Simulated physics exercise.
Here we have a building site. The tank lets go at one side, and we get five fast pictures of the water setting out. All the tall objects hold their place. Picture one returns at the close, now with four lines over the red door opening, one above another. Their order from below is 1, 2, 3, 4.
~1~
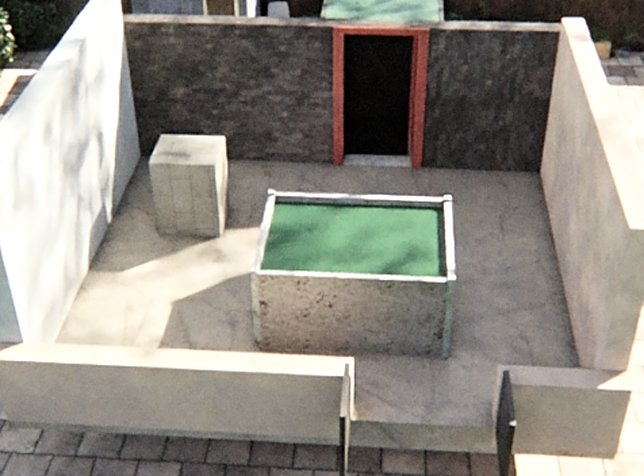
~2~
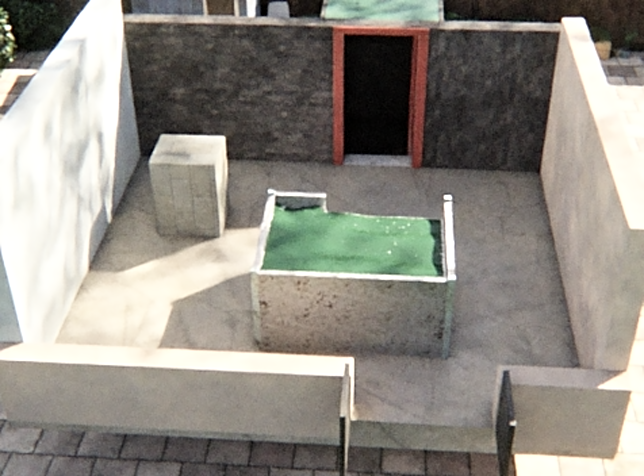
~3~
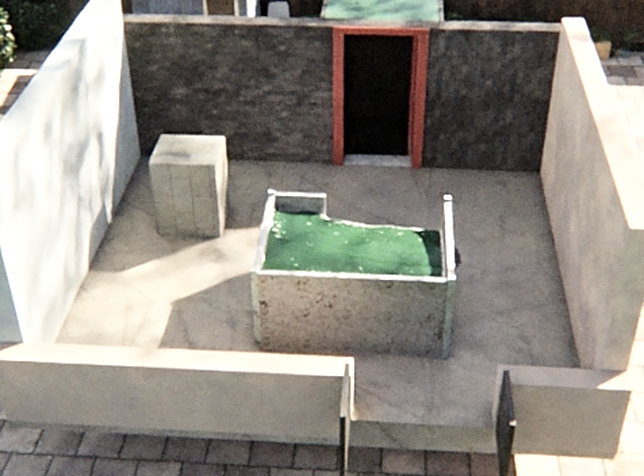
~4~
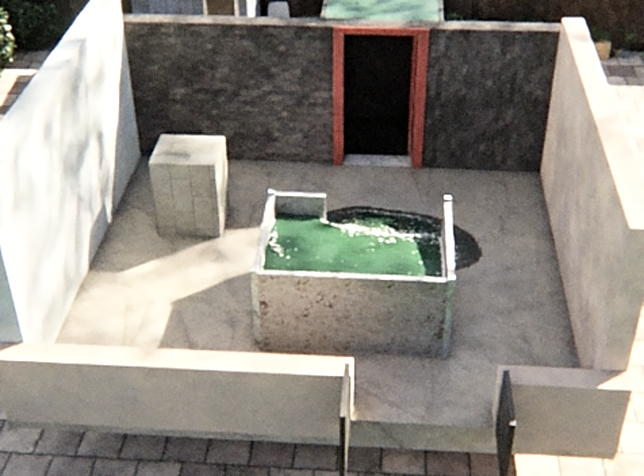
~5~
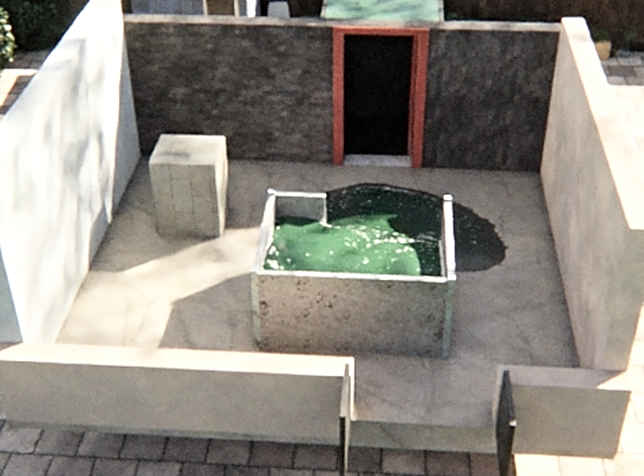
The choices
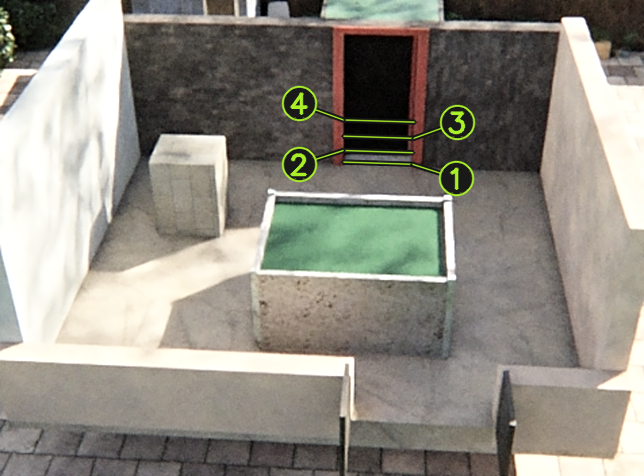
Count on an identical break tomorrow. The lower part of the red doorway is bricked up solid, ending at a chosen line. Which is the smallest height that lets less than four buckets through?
The answer is mark 3.
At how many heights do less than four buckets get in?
Two.
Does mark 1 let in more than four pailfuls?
Yes.
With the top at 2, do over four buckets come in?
Yes, it does.
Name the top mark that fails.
Here it is mark 2.
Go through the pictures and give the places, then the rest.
Water in the tank at rest, its middle at (356, 240); foot of the red doorway at (377, 166); open gate at (426, 357).
Water covers 2 % of the ground, its front hidden from here.
Water covers 5 % of the ground, its front hidden from here.
Water covers 10 % of the ground, its front hidden from here.
Water covers 18 % of the ground and shows as far out as (361, 186).
On the marked copy, 1 at (377, 163); 2 at (378, 151); 3 at (378, 137); 4 at (378, 121); from the bottom up 1, 2, 3, 4.
Choosing 1, dozens of bucketfuls pour in.
Choosing 2, some 20 bucketfuls get in.
Choosing 3, a bucket or two gets in.
Choosing 4, nothing gets over.
